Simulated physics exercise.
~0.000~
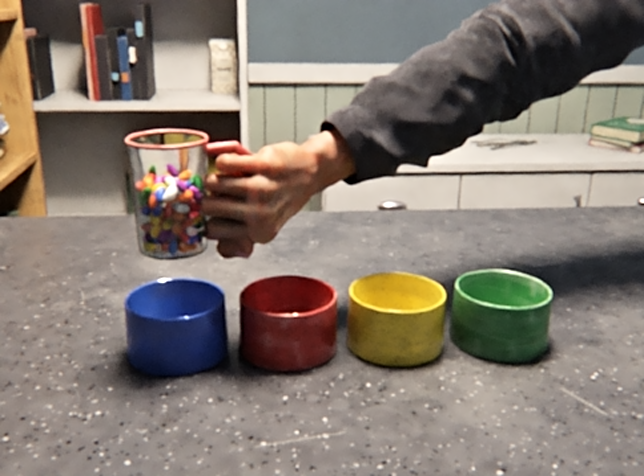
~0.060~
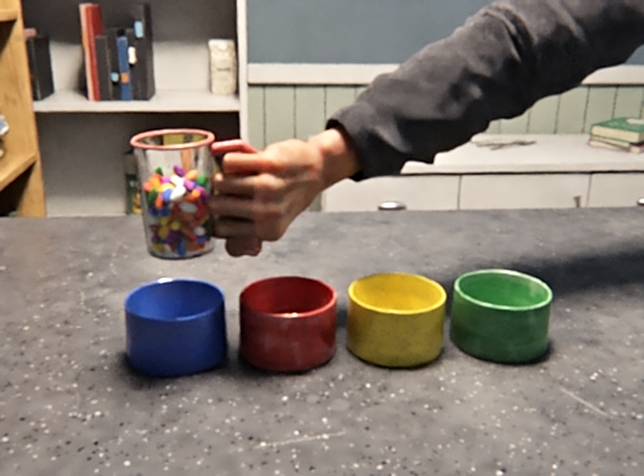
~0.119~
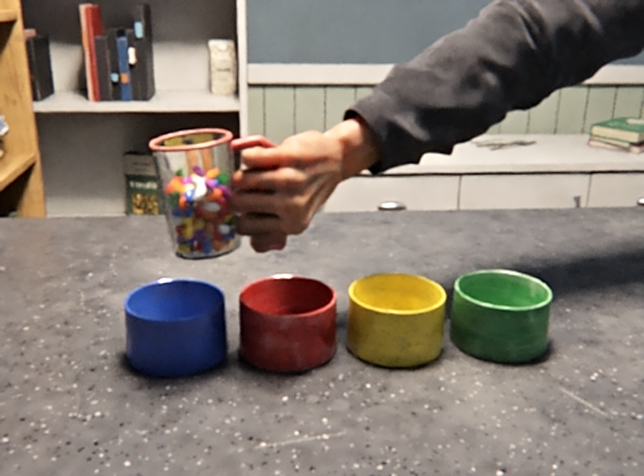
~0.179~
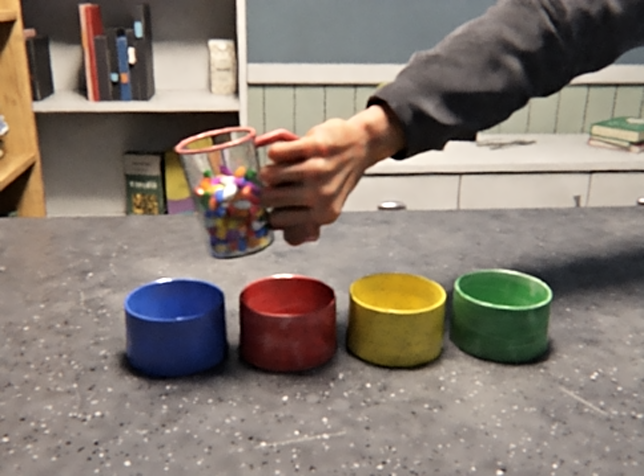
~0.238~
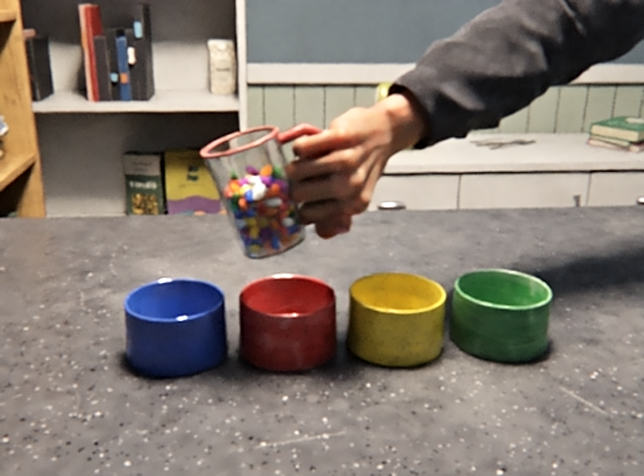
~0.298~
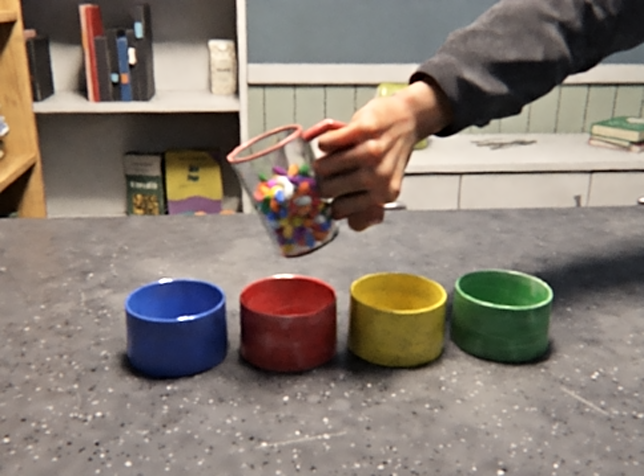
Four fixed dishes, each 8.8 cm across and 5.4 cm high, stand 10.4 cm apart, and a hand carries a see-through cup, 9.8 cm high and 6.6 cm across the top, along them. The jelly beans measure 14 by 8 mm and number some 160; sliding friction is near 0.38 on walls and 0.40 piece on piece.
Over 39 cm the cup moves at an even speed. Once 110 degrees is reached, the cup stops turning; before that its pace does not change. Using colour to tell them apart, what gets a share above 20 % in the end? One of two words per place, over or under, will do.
Red: Stays within a fifth. Blue: Stays within a fifth. Green: Goes past a fifth. Yellow: Stays within a fifth. Counter: Stays within a fifth.
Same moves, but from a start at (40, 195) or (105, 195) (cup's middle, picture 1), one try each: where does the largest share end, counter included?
Yellow, then green.
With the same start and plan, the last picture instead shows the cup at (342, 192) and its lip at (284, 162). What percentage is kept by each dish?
The red dish keeps 0, the blue dish 0, the green dish 100 and the yellow dish 0.
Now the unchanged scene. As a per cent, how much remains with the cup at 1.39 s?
Some 60 %.
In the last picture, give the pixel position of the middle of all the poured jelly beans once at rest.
When it all comes to rest, the middle is near (503, 317).
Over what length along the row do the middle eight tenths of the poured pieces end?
That stretch measures near 5 centimetres.
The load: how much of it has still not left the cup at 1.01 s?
100 %.
After 0.72 s, tilt 65 degrees; cup holds 100 %.
After 1.01 s, tilt 93 degrees; cup holds 100 %.
After 1.39 s, tilt 110 degrees; cup holds 60 %, green 35 %.
At rest (2.9 s), red 0 %, blue 0 %, green 100 %, yellow 0 %, counter 0 %.
